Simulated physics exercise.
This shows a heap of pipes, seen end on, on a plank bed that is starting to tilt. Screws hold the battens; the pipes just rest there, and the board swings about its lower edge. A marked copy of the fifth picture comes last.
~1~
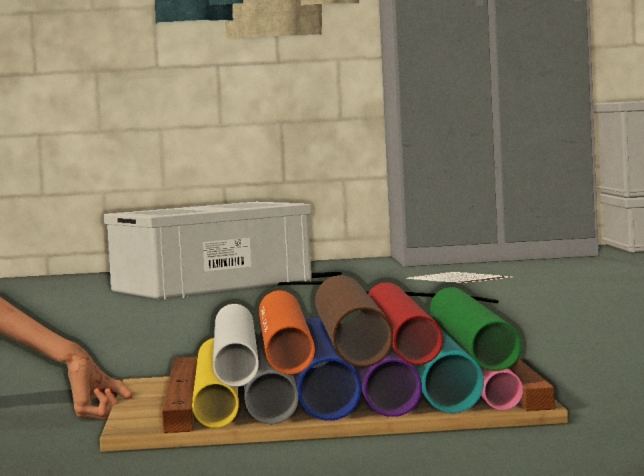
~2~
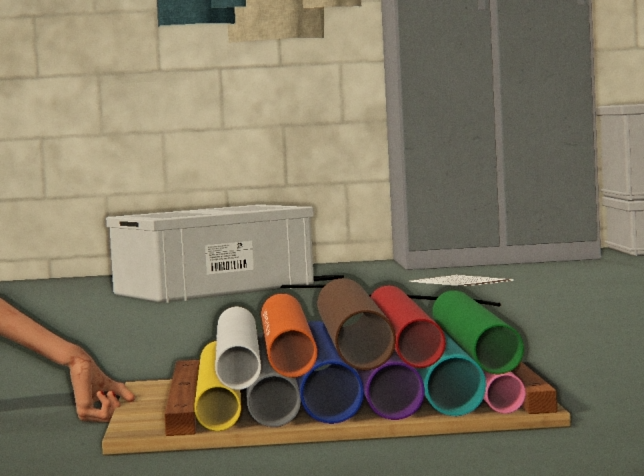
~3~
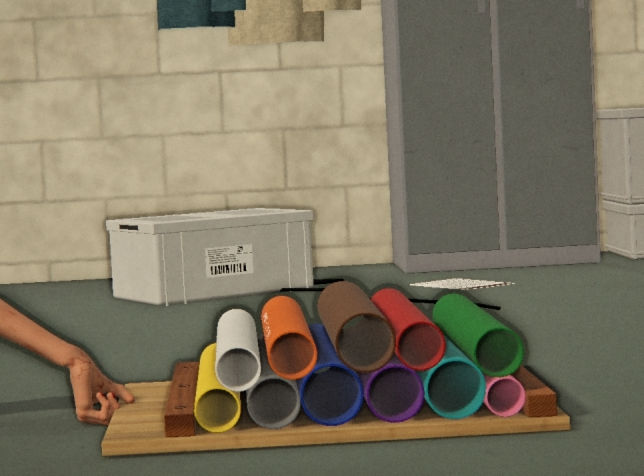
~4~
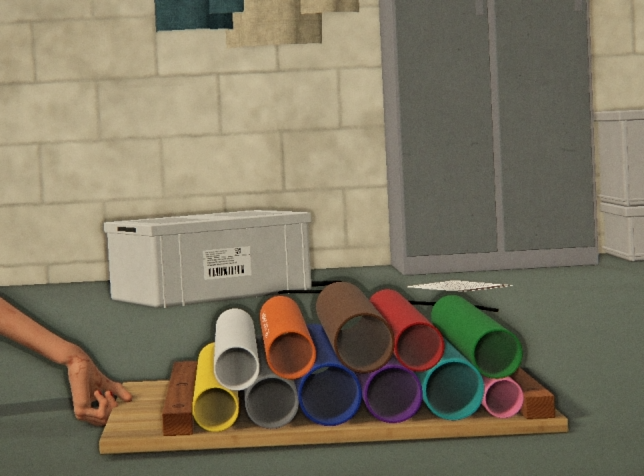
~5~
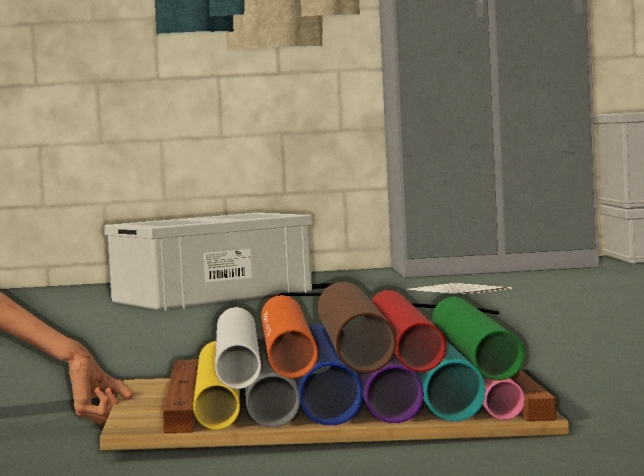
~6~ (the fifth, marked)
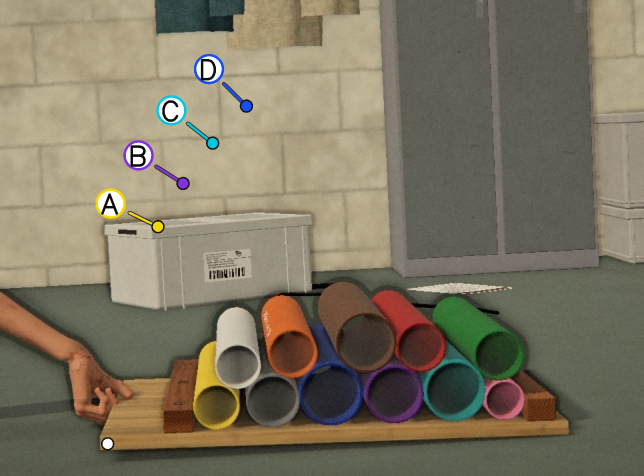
In a room with a pale block wall, a hand grips the left end of a wooden board holding two rows of stacked coloured pipes between wooden battens; the hand, board and pipes stay almost still, shifting only very slightly.
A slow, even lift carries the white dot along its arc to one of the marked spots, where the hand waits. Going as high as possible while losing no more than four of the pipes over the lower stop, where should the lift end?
The answer is mark B.
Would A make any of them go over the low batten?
At A: Yes.
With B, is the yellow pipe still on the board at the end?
The yellow pipe: Yes.
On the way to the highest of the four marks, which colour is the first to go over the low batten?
The green one.
On the copy, A at (158, 226); B at (183, 183); C at (213, 143); D at (247, 106); the white dot at (108, 444).
On B. First, board at 20°.
Then, board at 35°.
Finally, board at 35°, three over the low batten (green, brown, red).
By contrast, A one over the low batten (green); C five over the low batten; D five over the low batten.
